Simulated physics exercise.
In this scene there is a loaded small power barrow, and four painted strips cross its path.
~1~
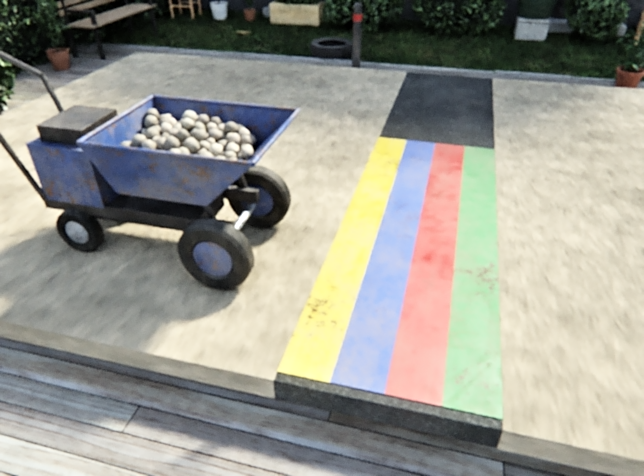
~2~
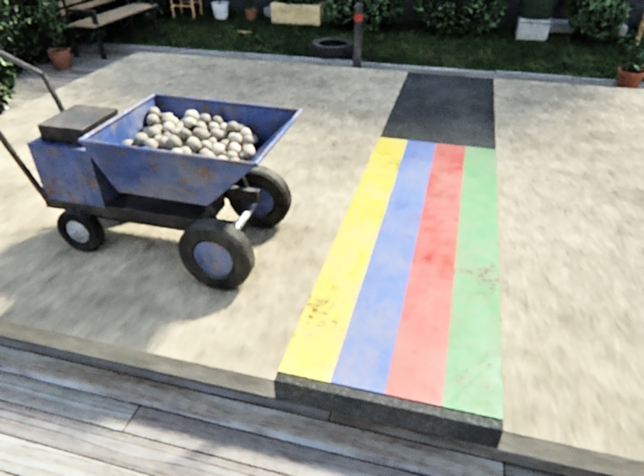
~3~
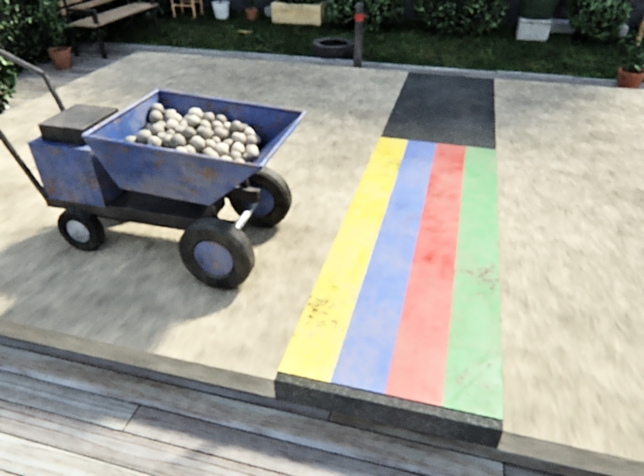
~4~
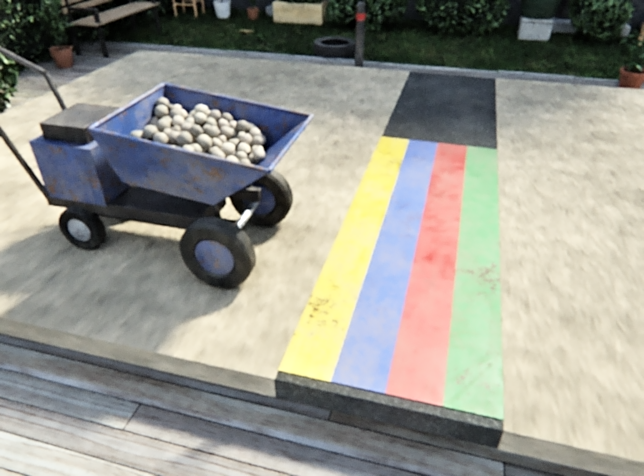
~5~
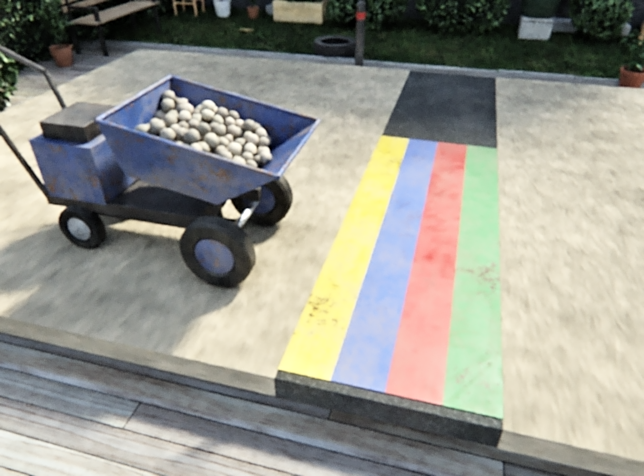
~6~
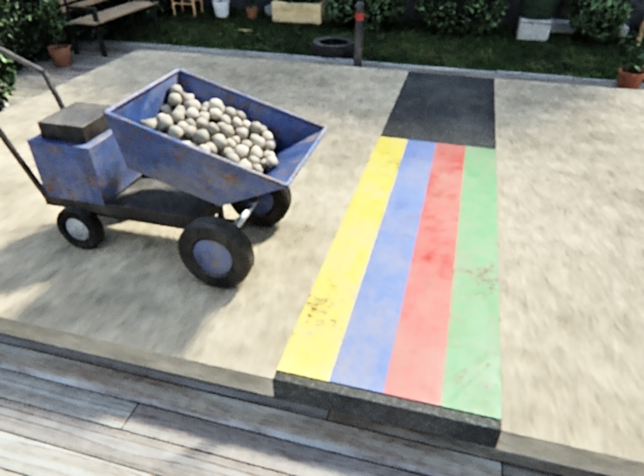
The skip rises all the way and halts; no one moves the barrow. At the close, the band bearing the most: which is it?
It is the blue band.
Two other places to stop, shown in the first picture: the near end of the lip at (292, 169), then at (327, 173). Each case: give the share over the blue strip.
Near 20 % and 0 %.
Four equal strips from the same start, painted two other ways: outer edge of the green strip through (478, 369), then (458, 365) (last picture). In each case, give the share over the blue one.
Roughly 30 per cent first, then 30 per cent.
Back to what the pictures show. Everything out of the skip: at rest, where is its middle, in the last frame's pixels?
Near (392, 274).
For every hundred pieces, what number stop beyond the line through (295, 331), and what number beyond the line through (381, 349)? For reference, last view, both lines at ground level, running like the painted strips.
Estimate, first then second: 70 %, 30 %.
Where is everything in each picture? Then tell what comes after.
Lip of the skip at (253, 164), level; top of the load at (182, 140), river pebbles; yellow strip at (320, 333); blue strip at (369, 342); red strip at (420, 352); green strip at (474, 362), in the first frame.
Lip of the skip at (255, 165), level; top of the load at (180, 129), in the second frame.
Lip of the skip at (260, 168), tipped barely; top of the load at (183, 127), in the third frame.
Lip of the skip at (268, 171), tipped a little; top of the load at (176, 133), in the fourth frame.
Lip of the skip at (277, 177), tipped a little; top of the load at (185, 118), in the fifth frame.
Lip of the skip at (286, 186), tipped clearly; top of the load at (177, 118); yellow strip at (319, 331); blue strip at (368, 341); red strip at (419, 351); green strip at (473, 362), in the sixth frame.
Soon after the last picture, skip tipped steeply; all in the skip.
A little later, skip tipped right over; about two thirds in the skip; a small part over the yellow strip; about a quarter over the blue strip; a stray few over the red strip.
Later still, skip tipped right over; about a quarter in the skip; a small part over the yellow strip; about a third over the blue strip; about a quarter over the red strip; a small part over the green strip; a stray few off the paint.
At rest, skip tipped right over; about a quarter in the skip; a small part over the yellow strip; about a third over the blue strip; about a quarter over the red strip; a small part over the green strip; a stray few off the paint.
